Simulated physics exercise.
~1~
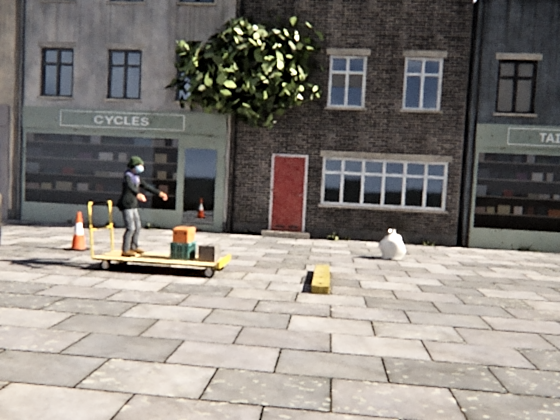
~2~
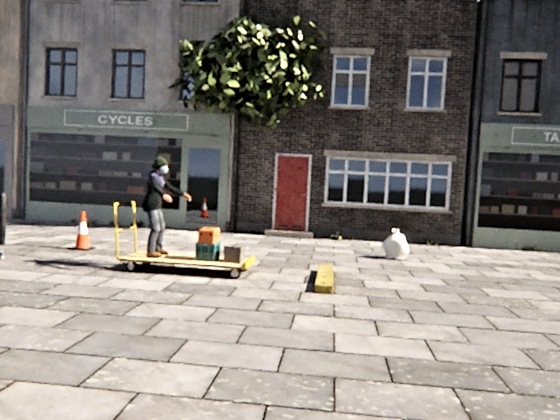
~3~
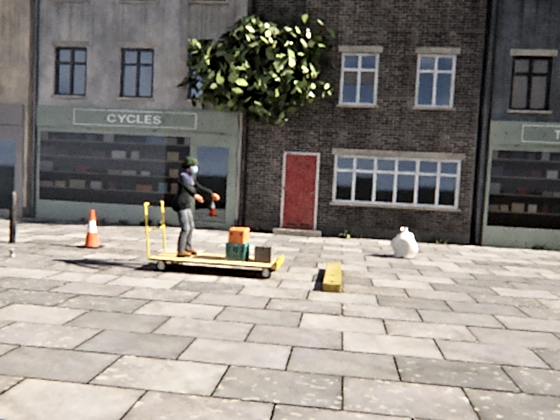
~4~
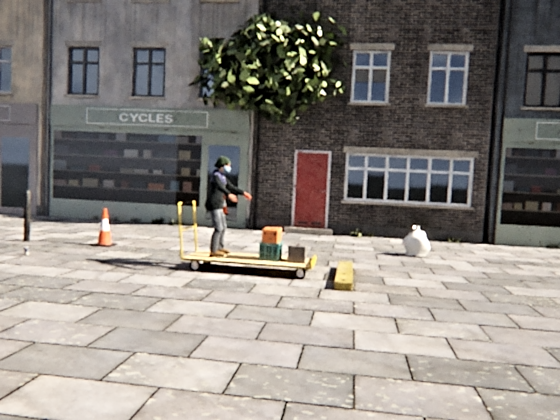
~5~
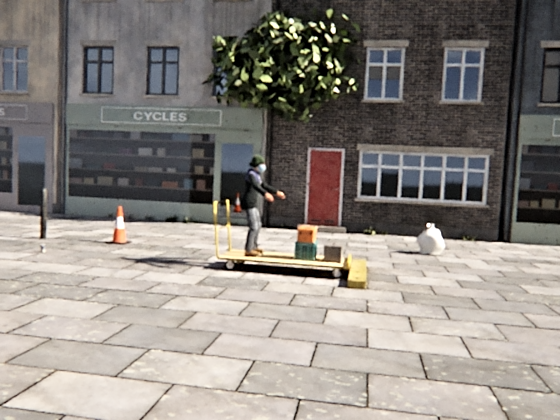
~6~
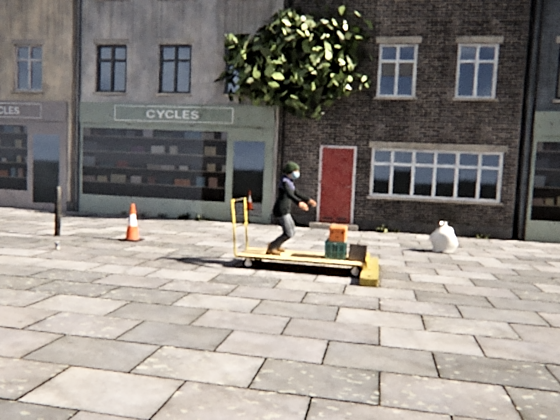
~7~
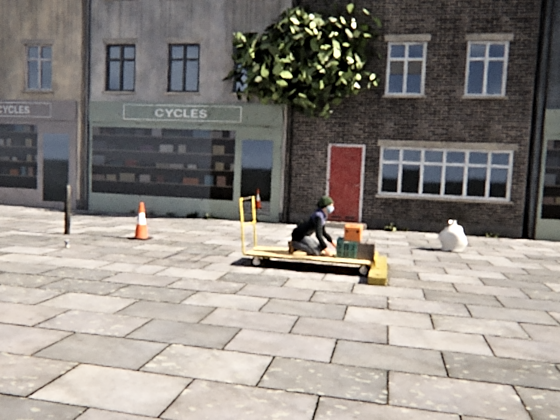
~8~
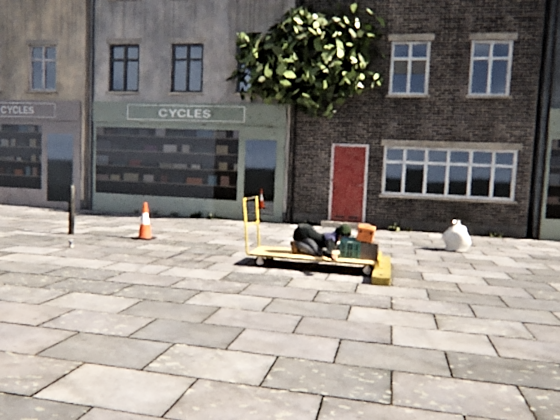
A person stood on a yellow trolley rolling right across a paved square until it stopped against a yellow kerb, then pitched forward and crumpled face down on the deck against the orange, green and grey boxes, which all stayed aboard.
